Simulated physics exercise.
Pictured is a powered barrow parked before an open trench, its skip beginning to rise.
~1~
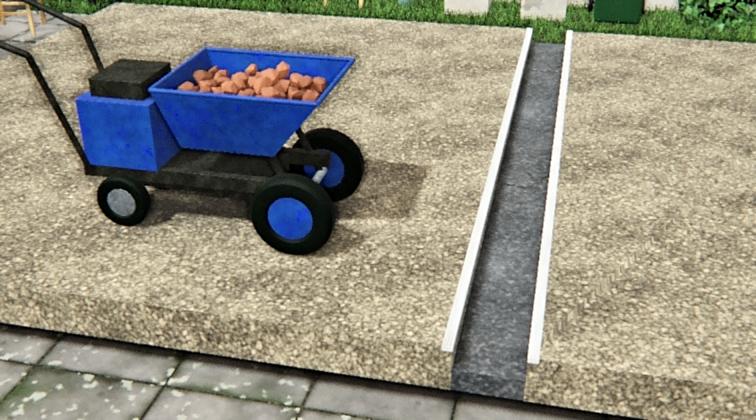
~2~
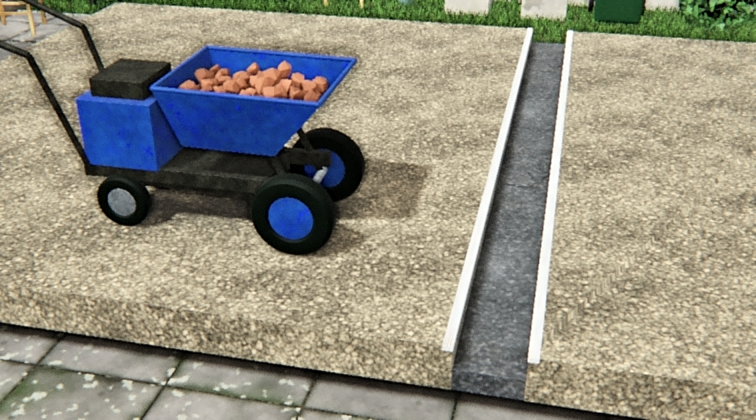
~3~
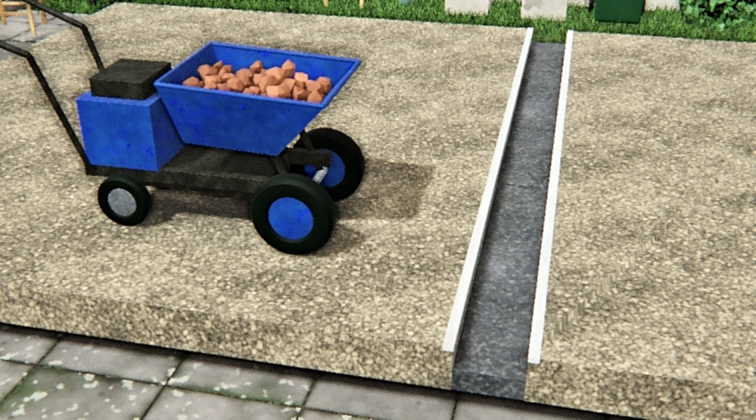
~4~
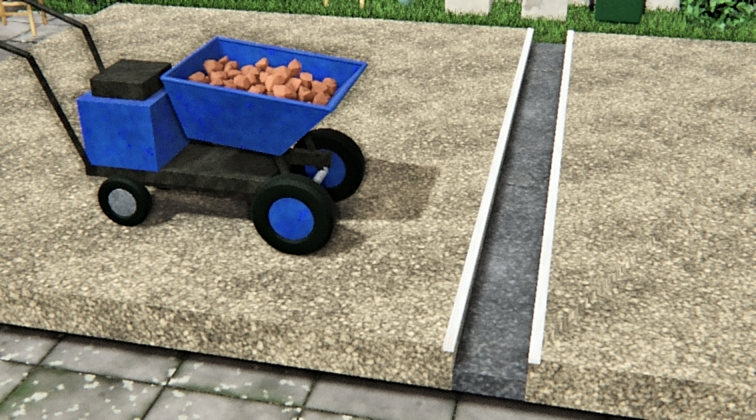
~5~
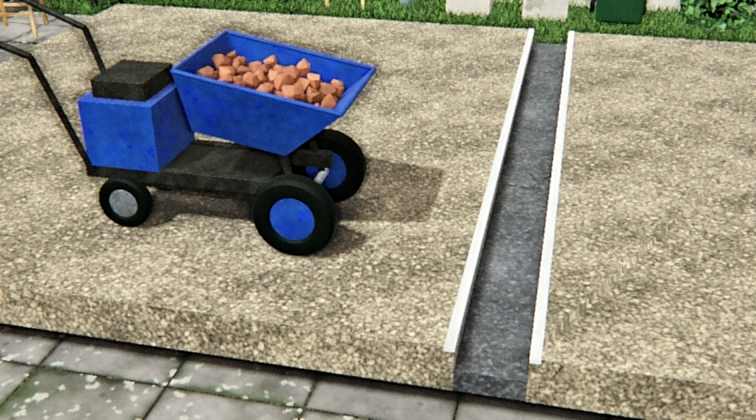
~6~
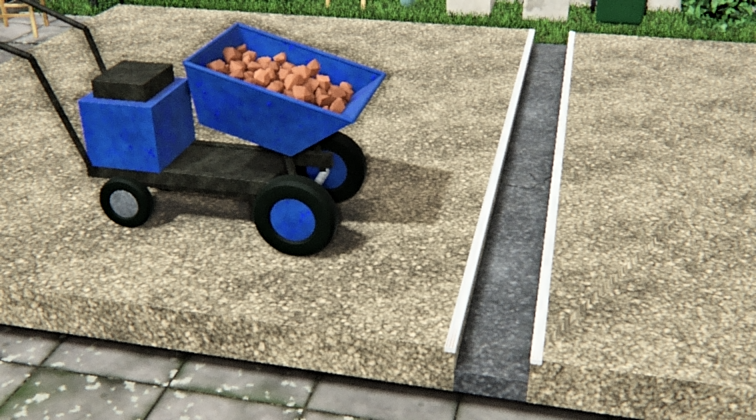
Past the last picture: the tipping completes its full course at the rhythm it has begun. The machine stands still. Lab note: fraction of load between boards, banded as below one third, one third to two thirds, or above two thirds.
Band: One third to two thirds.
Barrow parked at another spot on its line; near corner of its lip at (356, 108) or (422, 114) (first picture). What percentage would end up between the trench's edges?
About 80 %, then 30 %.
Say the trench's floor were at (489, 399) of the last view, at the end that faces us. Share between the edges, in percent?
Something close to 60 per cent.
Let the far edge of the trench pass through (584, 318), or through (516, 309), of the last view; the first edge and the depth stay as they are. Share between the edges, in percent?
You'd get 60 in a hundred the first time and 50 in a hundred the second.
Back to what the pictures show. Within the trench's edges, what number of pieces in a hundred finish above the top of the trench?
It comes to 15 per cent or so.
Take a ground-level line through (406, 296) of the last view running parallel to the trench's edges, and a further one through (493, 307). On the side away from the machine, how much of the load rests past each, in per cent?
About 90 percent, then about 30 percent.
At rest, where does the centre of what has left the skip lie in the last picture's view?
Resting centre, last frame: Roughly (492, 250).
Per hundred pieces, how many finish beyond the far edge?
0 percent.
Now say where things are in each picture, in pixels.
The first frame shows lip of the skip (317, 105), level; top of the load (239, 89), lumps of rubble; first edge of the trench (459, 301); far edge (539, 312), the trench over half as wide as the skip, and shallow for its width.
The second frame shows lip of the skip (319, 105), level; top of the load (240, 88).
The third frame shows lip of the skip (324, 107), tipped barely; top of the load (244, 86).
The fourth frame shows lip of the skip (331, 110), tipped a little; top of the load (232, 87).
The fifth frame shows lip of the skip (341, 115), tipped a little; top of the load (240, 83).
The sixth frame shows lip of the skip (352, 121), tipped clearly; top of the load (250, 79); first edge of the trench (462, 302); far edge (542, 313).
Just after the last frame, skip tipped steeply; every one in the skip.
A moment on, skip tipped right over; the larger part in the skip; about a tenth short of the trench; just a few in or heaped over the trench; just a few falling.
Further on, skip tipped right over; about a tenth in the skip; roughly a third short of the trench; roughly half in or heaped over the trench.
When it is over, skip tipped right over; about a tenth in the skip; roughly a third short of the trench; roughly half in or heaped over the trench; not one beyond it.
